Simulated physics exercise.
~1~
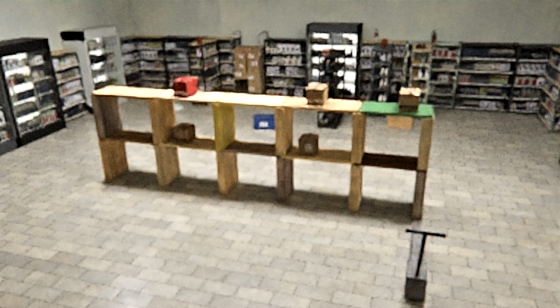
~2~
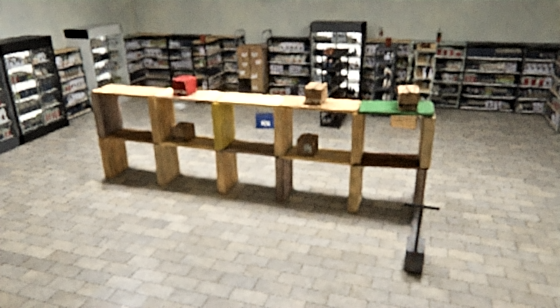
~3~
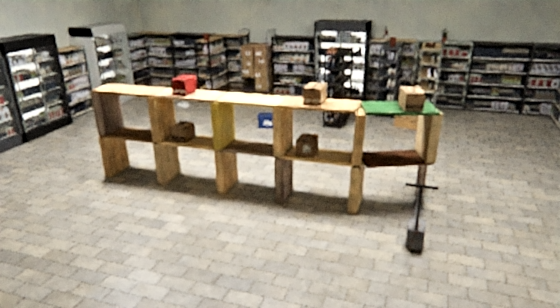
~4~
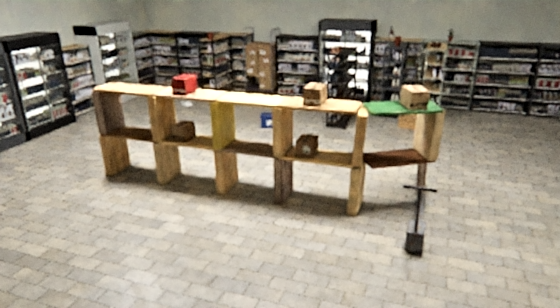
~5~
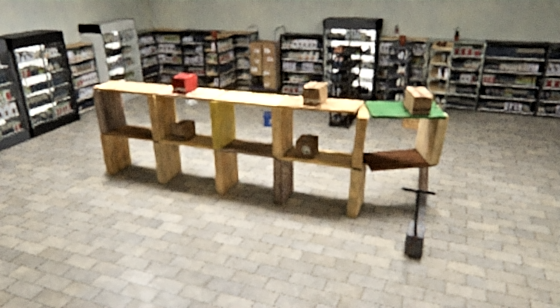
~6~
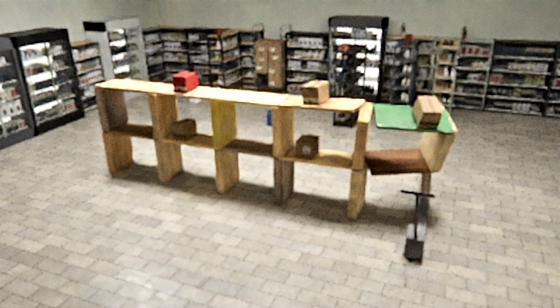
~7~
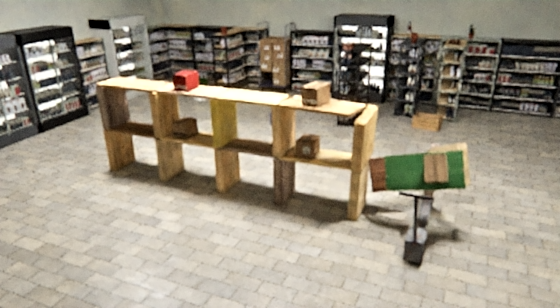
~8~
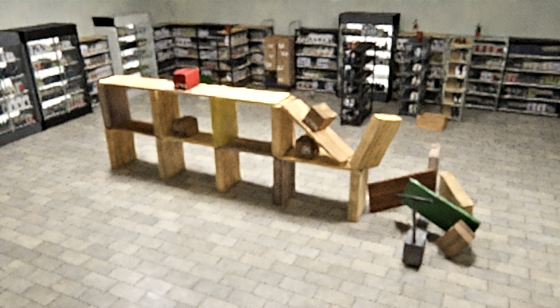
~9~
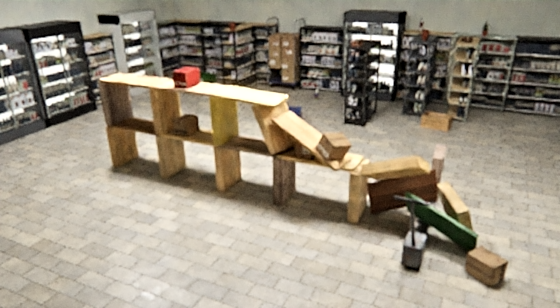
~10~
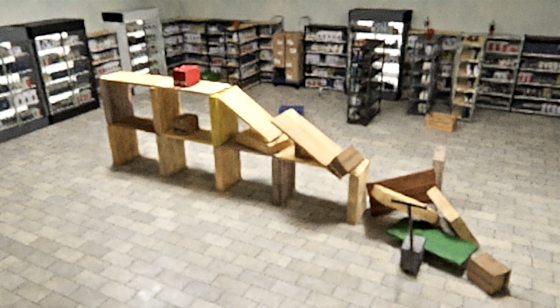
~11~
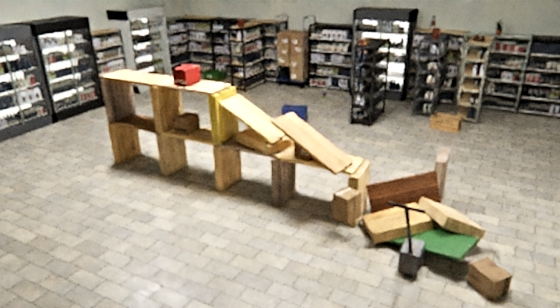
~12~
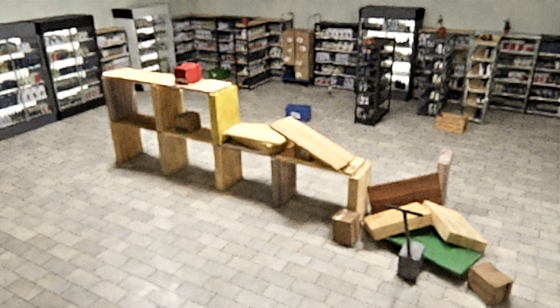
A narrow jack pushes the shelf's right end, which collapses while the left part stays standing.
